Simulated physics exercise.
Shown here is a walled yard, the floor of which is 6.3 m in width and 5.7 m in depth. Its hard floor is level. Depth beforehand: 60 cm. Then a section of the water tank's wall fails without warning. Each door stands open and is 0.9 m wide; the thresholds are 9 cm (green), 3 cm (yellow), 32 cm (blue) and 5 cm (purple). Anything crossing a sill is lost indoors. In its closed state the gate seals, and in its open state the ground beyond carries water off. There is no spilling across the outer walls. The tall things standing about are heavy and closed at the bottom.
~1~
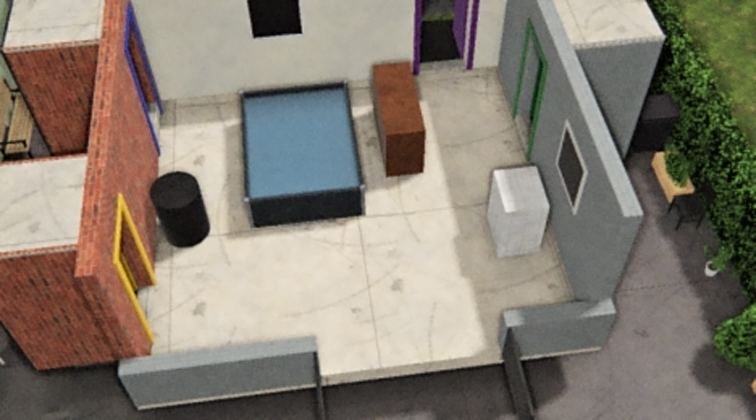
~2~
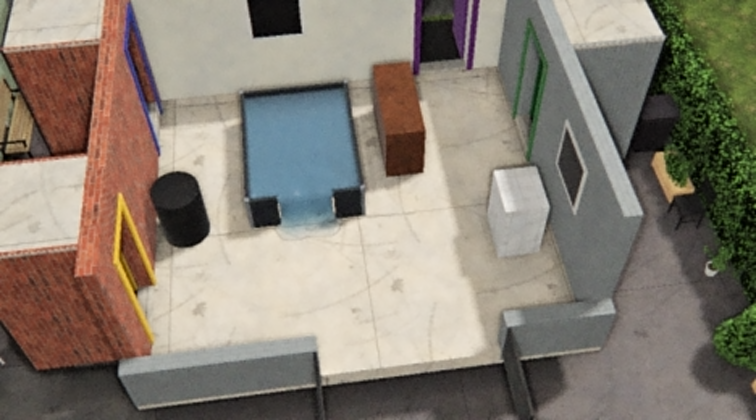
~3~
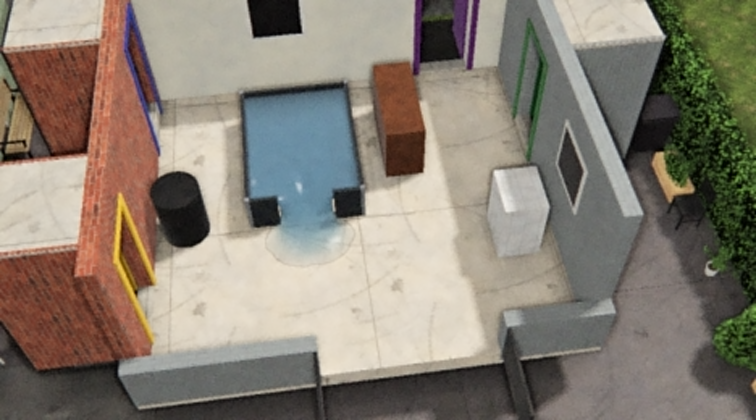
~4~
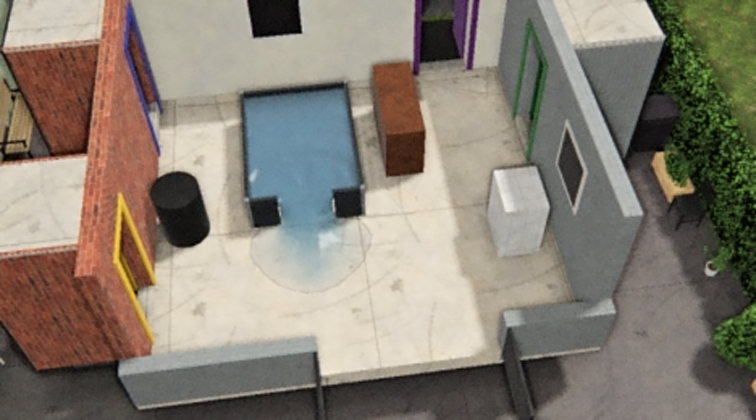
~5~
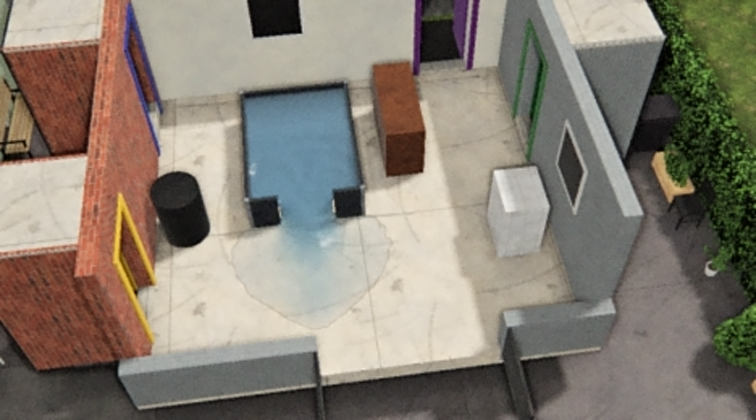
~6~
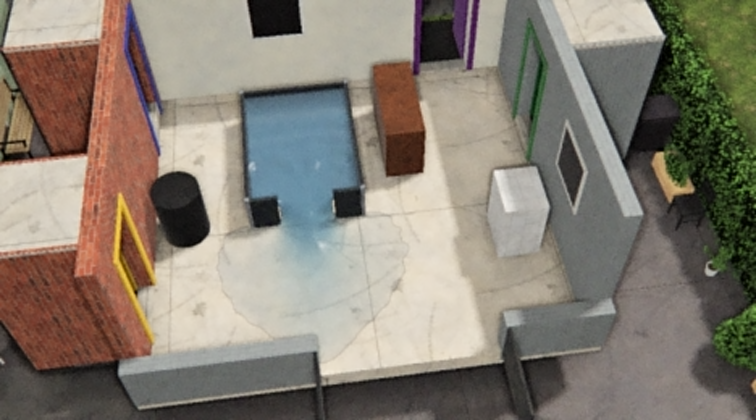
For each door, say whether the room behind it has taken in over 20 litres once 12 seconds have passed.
The green door will see an amount within the limit come in; the yellow door will see too much water come in; the blue door will see an amount within the limit come in; the purple door will see an amount within the limit come in.
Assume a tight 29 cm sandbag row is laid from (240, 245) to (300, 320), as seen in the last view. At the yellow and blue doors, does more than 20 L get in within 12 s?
Against the limit, the yellow door stays within it and the blue door stays within it.
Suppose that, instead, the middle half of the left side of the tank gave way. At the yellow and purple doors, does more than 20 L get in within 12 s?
Compared with that limit, yellow goes higher while purple goes higher.
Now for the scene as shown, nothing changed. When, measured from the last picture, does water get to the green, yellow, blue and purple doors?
Green not in the 12 s, yellow 1.1 s, blue 3.8 s, purple not in the 12 s.
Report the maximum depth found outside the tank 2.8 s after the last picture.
About 22 cm at most.
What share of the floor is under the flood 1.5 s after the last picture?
Covered: Roughly 35 %.
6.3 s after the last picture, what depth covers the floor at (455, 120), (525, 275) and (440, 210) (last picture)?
First 0 cm, then 3 cm, then 0 cm.
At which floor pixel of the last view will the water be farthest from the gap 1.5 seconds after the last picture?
(525, 334).
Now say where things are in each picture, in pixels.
Still water, 60 cm deep, in the water tank at (300, 141), in the first frame.
Water pours out at (307, 210) and has run 0.5 m, to (337, 227); typically 8 cm deep outside, 60 cm at the water tank's back, in the second frame.
Water pours out at (307, 212) and has run 0.8 m, to (299, 262); typically 10 cm deep outside, 60 cm at the water tank's back, in the third frame.
The front is at (305, 287), 1.3 m from the gap at (307, 212); 1.6 m2 of floor is under water; 60 cm left at the back of the water tank, in the fourth frame.
The front is at (317, 324), 2.0 m from the gap at (307, 212); 2.9 m2 of floor is under water; 60 cm left at the back of the water tank, in the fifth frame.
Water pours out at (307, 211) and has run 2.5 m, to a hidden place; typically 4 cm deep outside, 59 cm at the water tank's back, in the sixth frame.
Then, 0.7 s after the last picture water covers 25 % of the floor and is deepest (32 cm) near (304, 231); green door not reached, yellow door not reached, blue door not reached, purple door not reached.
Then, 1.5 s after the last picture water covers 35 % of the floor and is deepest (32 cm) near (165, 380); green door not reached, yellow door 8 cm at the sill, 1 L in, blue door not reached, purple door not reached.
Then, 2.8 s after the last picture water covers 40 % of the floor and is deepest (22 cm) near (165, 380); green door not reached, yellow door 10 cm at the sill, 23 L in, blue door not reached, purple door not reached.
Then, 6.3 s after the last picture water covers 55 % of the floor and is deepest (14 cm) near (303, 351); green door not reached, yellow door 8 cm at the sill, 94 L in, blue door 1 cm at the sill, 0 L in, purple door not reached.
Then, 11.3 s after the last picture water covers 65 % of the floor and is deepest (8 cm) near (152, 381); green door not reached, yellow door 5 cm at the sill, 138 L in, blue door 5 cm at the sill, 0 L in, purple door not reached.
